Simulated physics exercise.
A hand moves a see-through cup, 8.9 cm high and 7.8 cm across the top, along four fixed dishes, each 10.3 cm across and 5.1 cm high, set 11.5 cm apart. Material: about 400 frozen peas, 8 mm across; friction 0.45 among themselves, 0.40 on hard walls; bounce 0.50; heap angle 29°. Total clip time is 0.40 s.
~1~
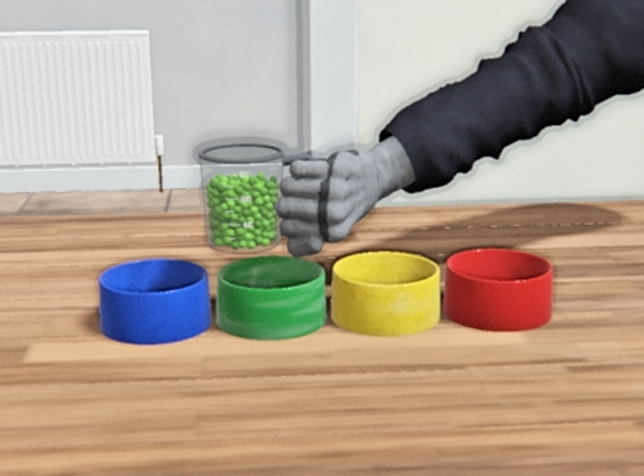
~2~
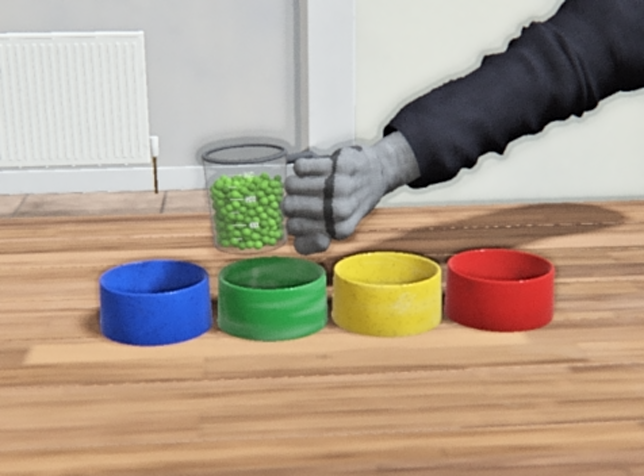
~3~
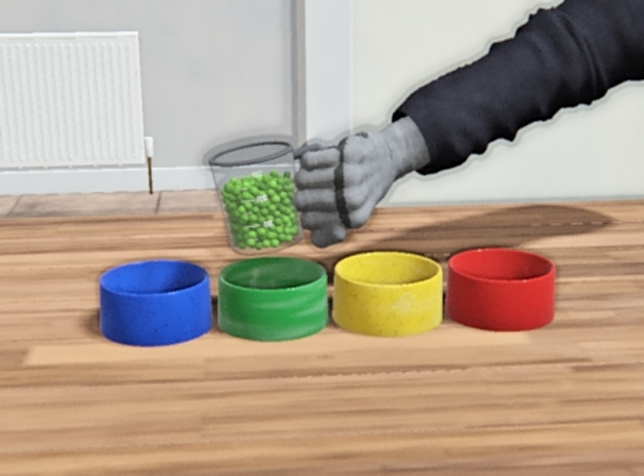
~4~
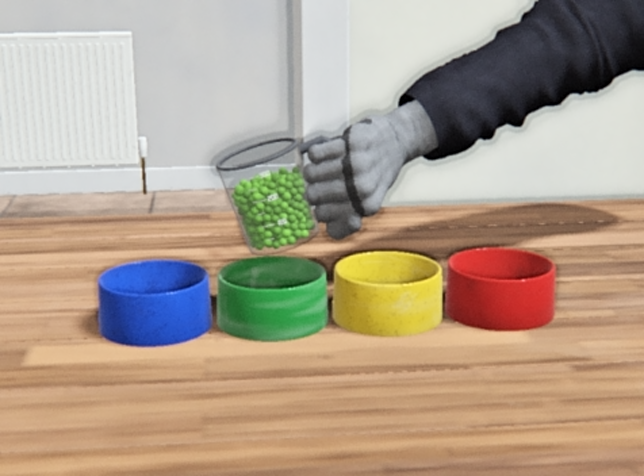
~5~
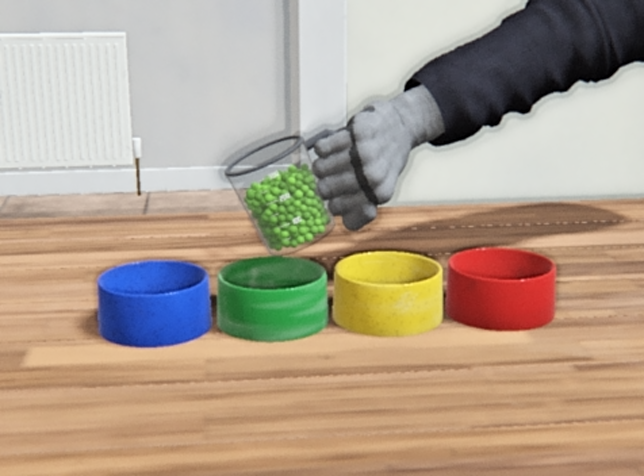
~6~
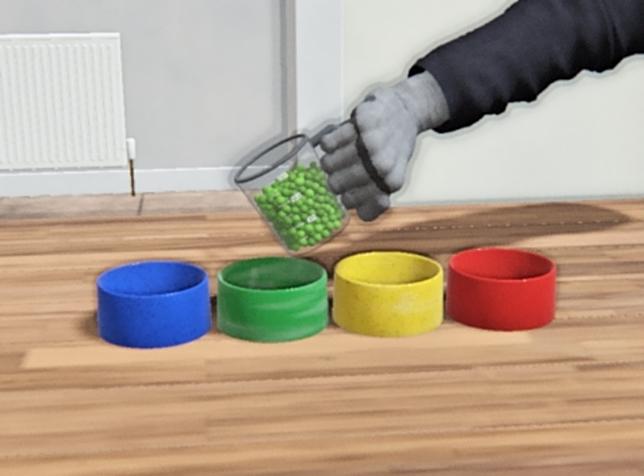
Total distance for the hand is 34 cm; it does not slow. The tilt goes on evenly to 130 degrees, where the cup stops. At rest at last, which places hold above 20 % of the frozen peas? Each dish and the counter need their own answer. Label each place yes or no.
Red: No. Blue: No. Green: No. Yellow: Yes. Counter: No.
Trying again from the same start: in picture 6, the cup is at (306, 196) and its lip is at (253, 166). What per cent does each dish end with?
Kept per dish: Red = 100, blue = 0, green = 0, yellow = 0.
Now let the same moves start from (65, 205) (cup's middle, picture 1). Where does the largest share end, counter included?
Result - top receiver is green.
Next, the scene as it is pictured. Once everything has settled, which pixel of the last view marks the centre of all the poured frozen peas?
Est. centre at rest: (392, 297) px.
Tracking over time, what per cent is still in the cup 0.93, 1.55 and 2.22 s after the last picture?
At the three moments: 70, 0 and 0 percent.
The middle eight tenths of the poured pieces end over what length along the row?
Length: Approx. 7 cm.
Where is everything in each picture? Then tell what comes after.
Cup at (243, 198), tilt 0 degrees, lip at (200, 154), moved 0.0 cm; middle of the pieces at (240, 209); blue dish at (154, 276); green dish at (271, 273); yellow dish at (386, 269); red dish at (499, 265), in the first frame.
Cup at (248, 199), tilt 2 degrees, lip at (203, 156), moved 0.4 cm; middle of the pieces at (245, 210), in the second frame.
Cup at (259, 198), tilt 9 degrees, lip at (210, 161), moved 1.5 cm; middle of the pieces at (258, 209), in the third frame.
Cup at (271, 197), tilt 16 degrees, lip at (217, 166), moved 2.6 cm; middle of the pieces at (271, 208), in the fourth frame.
Cup at (283, 197), tilt 23 degrees, lip at (226, 173), moved 3.8 cm; middle of the pieces at (284, 208), in the fifth frame.
Cup at (295, 197), tilt 30 degrees, lip at (236, 180), moved 4.9 cm; middle of the pieces at (298, 208); blue dish at (153, 279); green dish at (272, 274); yellow dish at (388, 269); red dish at (502, 265), in the sixth frame.
Then, 0.93 s after the last picture, tilt 113 degrees; cup holds 70 %, yellow 30 %.
Then, 1.55 s after the last picture, tilt 130 degrees; cup holds 0 %, yellow 90 %.
Then, 2.22 s after the last picture, tilt 130 degrees; cup holds 0 %, yellow 90 %.
In the end, red 0 %, blue 0 %, green 0 %, yellow 90 %, counter 10 %.
